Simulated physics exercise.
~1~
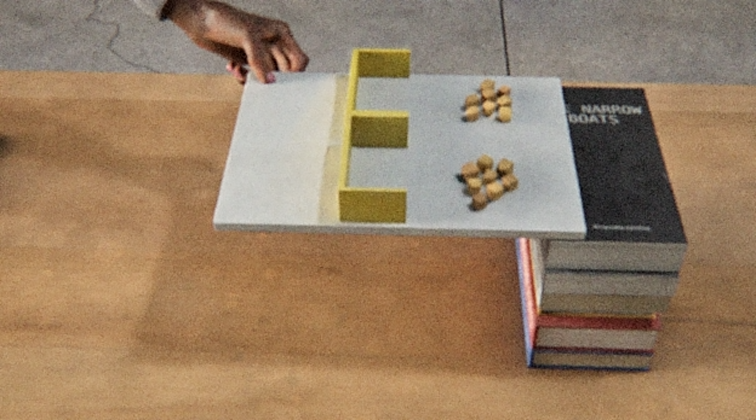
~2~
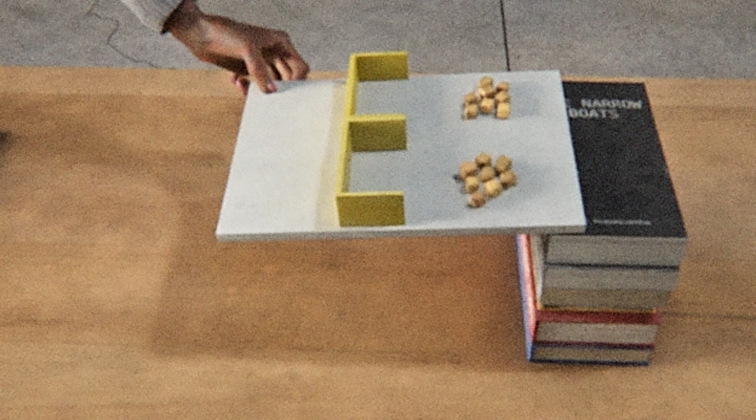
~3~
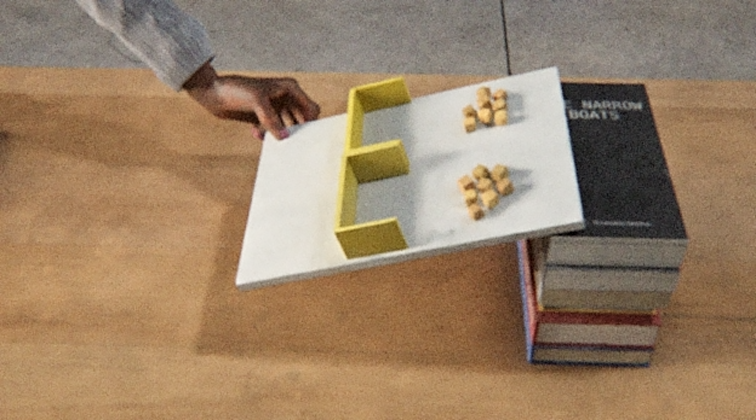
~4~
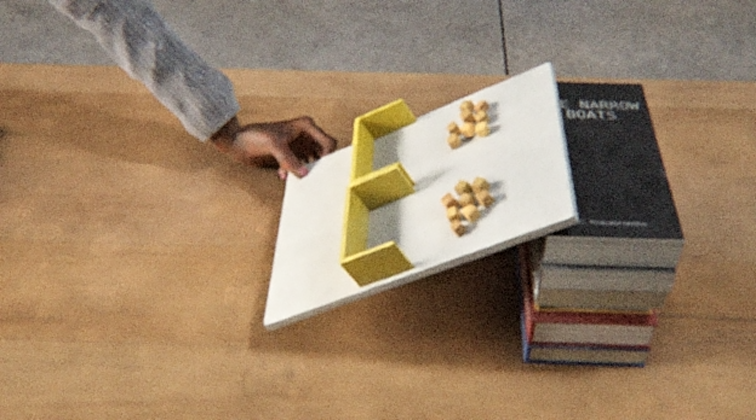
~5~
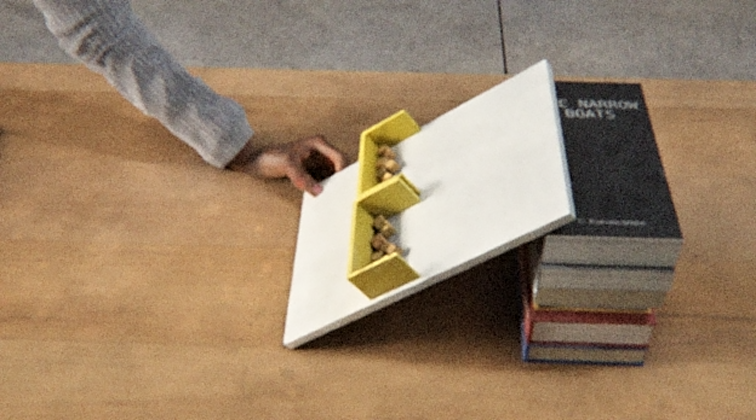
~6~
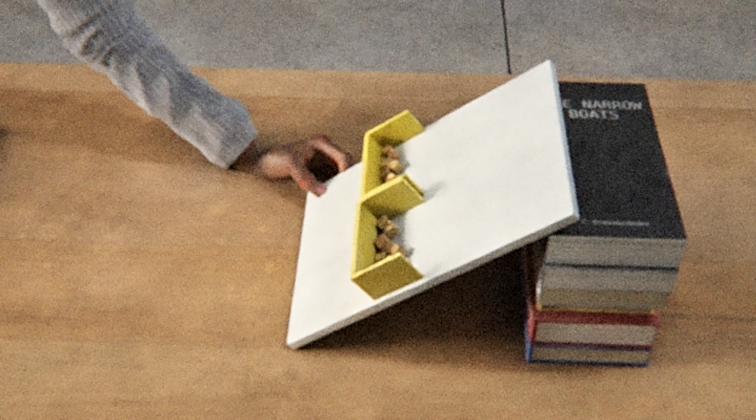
On a wooden table beside a grey floor, seen from above by a slightly swaying camera, a white board rests its right end on a stack of books topped by a black one. Two joined yellow barriers stand on the board, open toward two heaps of small tan pieces on the right. A hand at the upper left lowers the board's left end, and the slope steepens. The heaps start to slide down to the left, then reach the barriers. The board settles aslant against the books, with both heaps gathered inside the yellow barriers and the hand still beside it.
